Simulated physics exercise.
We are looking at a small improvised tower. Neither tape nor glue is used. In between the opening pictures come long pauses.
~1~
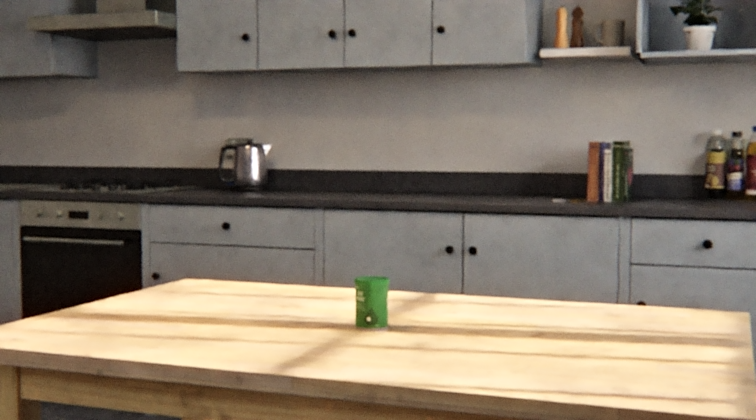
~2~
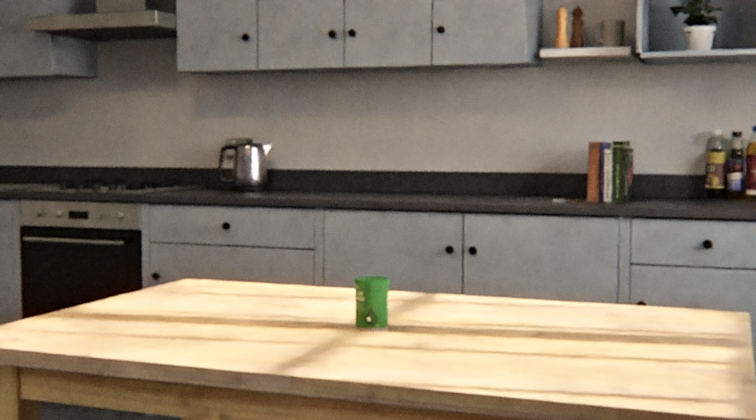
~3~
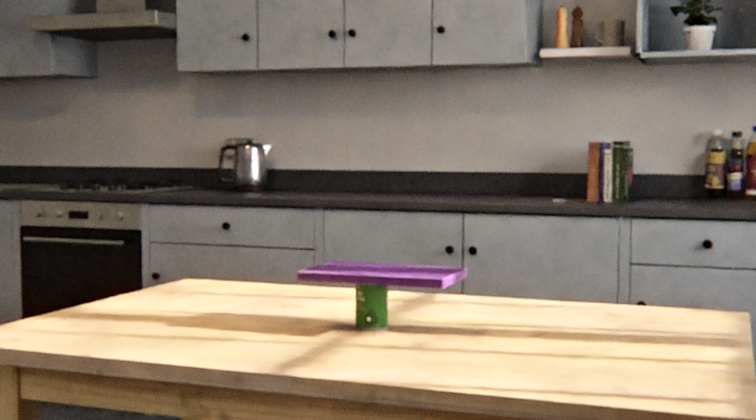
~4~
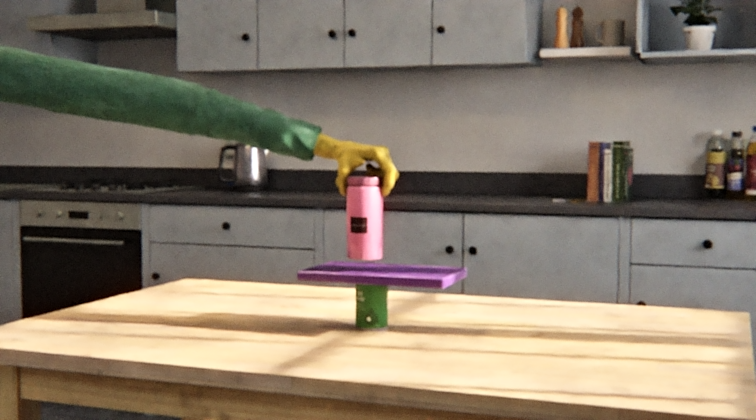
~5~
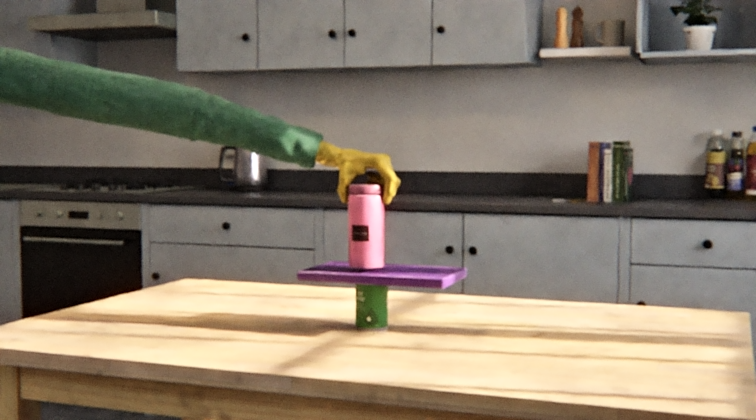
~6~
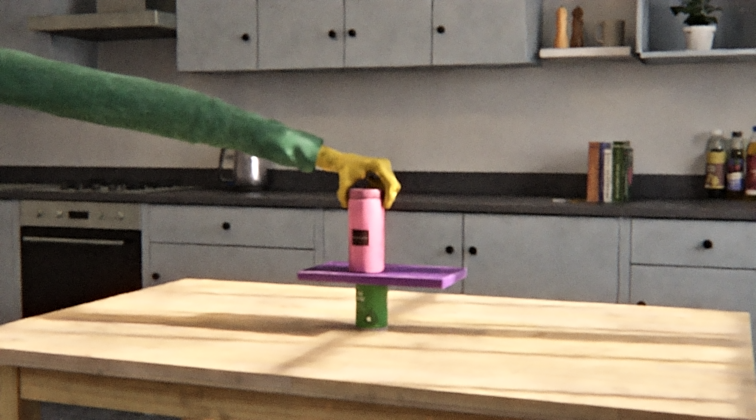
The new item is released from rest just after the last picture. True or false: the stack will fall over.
False.
Then, 0.20 s on from there, no change.
Then, 0.50 s on from there, pink jar resting near (366, 230).
In the end, all 3 unmoved. At the end, from the last picture's camera, pink jar near (366, 230). The stack holds.
